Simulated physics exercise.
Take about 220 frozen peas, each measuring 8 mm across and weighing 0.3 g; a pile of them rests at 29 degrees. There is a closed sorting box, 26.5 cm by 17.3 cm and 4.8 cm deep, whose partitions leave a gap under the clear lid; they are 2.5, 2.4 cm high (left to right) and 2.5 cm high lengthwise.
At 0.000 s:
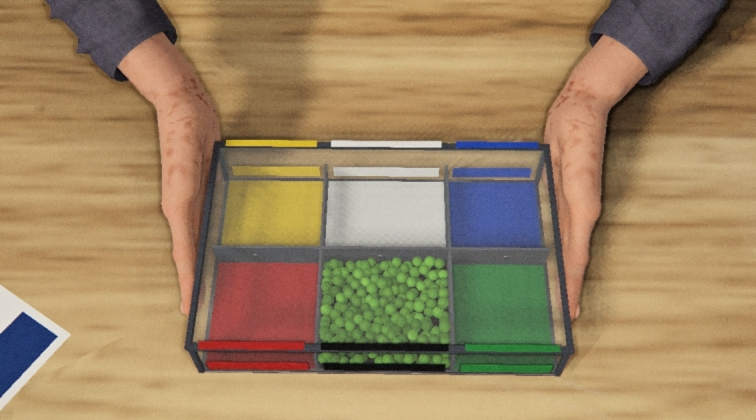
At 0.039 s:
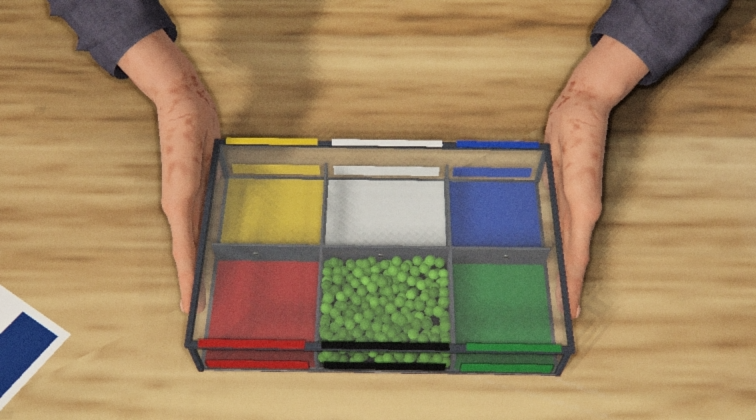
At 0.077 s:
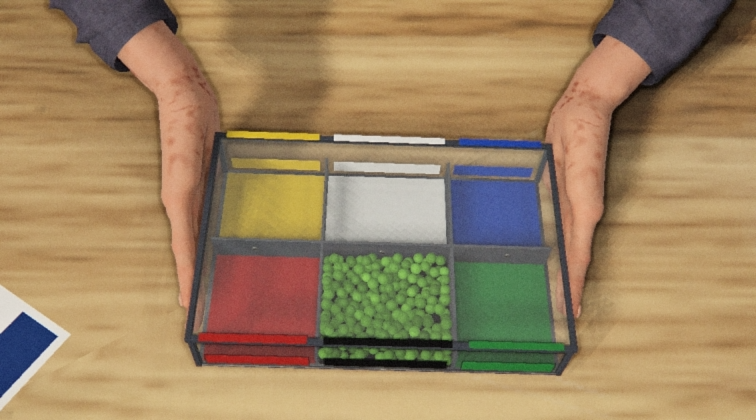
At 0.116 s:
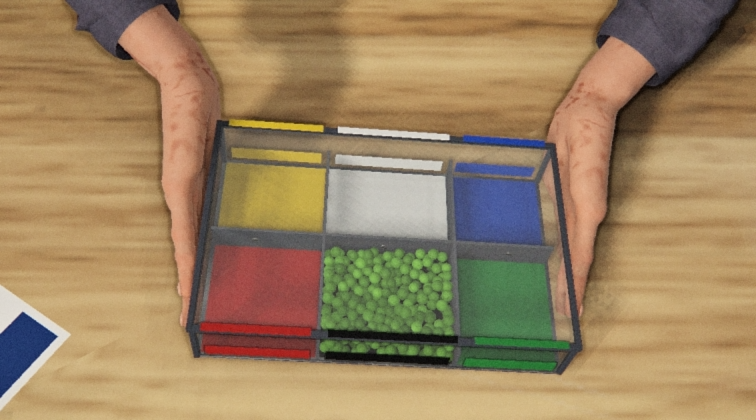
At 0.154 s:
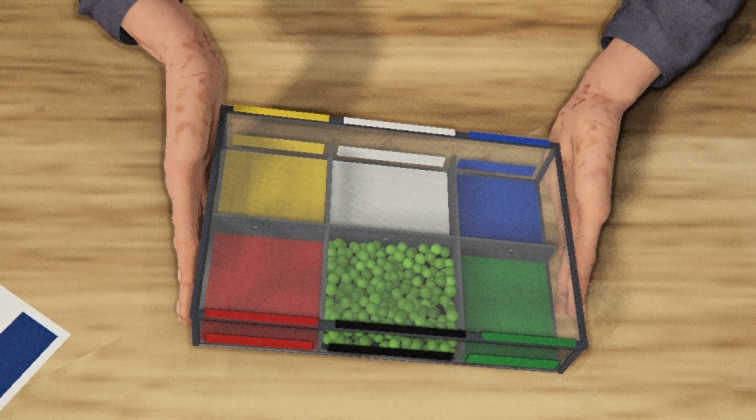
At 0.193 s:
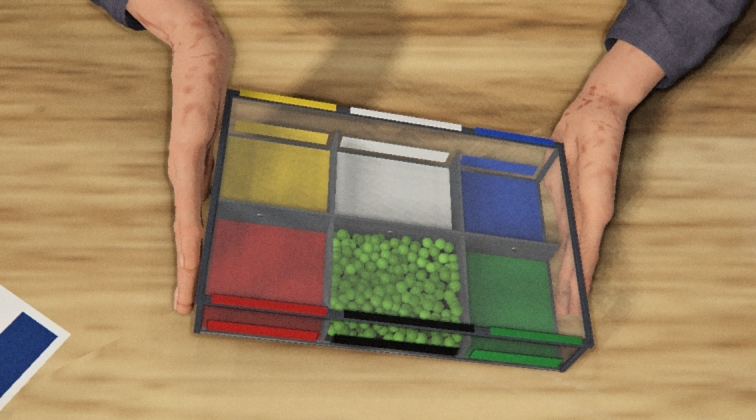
Two hands gradually tilting a clear-lidded sorting box with coloured compartments, its left side rising while green peas stay in the black section.
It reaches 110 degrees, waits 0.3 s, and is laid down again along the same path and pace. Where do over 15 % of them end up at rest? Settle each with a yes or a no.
For red compartment, no; for blue compartment, yes; for green compartment, yes; for yellow compartment, no; for white compartment, no; for black compartment, no.
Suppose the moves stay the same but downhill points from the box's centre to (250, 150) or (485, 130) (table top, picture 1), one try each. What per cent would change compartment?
That would be close to 100 per cent, then close to 100 per cent.
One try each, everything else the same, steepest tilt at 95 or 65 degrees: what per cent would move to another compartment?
95 and 30 %.
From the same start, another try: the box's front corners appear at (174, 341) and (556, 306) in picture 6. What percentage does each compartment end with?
Per cent at the finish: Red 70, blue 0, green 0, yellow 30, white 0, black 0.
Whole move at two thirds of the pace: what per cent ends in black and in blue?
Final share: Black 0 %, blue 40 %.
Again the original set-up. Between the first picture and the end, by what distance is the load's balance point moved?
Roughly 11.5 cm.
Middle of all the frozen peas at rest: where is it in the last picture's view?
Roughly (522, 275).
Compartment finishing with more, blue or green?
The green compartment.
Then, at 1.32 s, tilt 110 degrees; blue 30 %, green 65 %.
Then, at 2.07 s, tilt 58 degrees; blue 40 %, green 60 %.
After 2.85 s, tilt 0 degrees; blue 40 %, green 60 %.
At rest (3.5 s), red 0 %, blue 40 %, green 60 %, yellow 0 %, white 0 %, black 0 %.
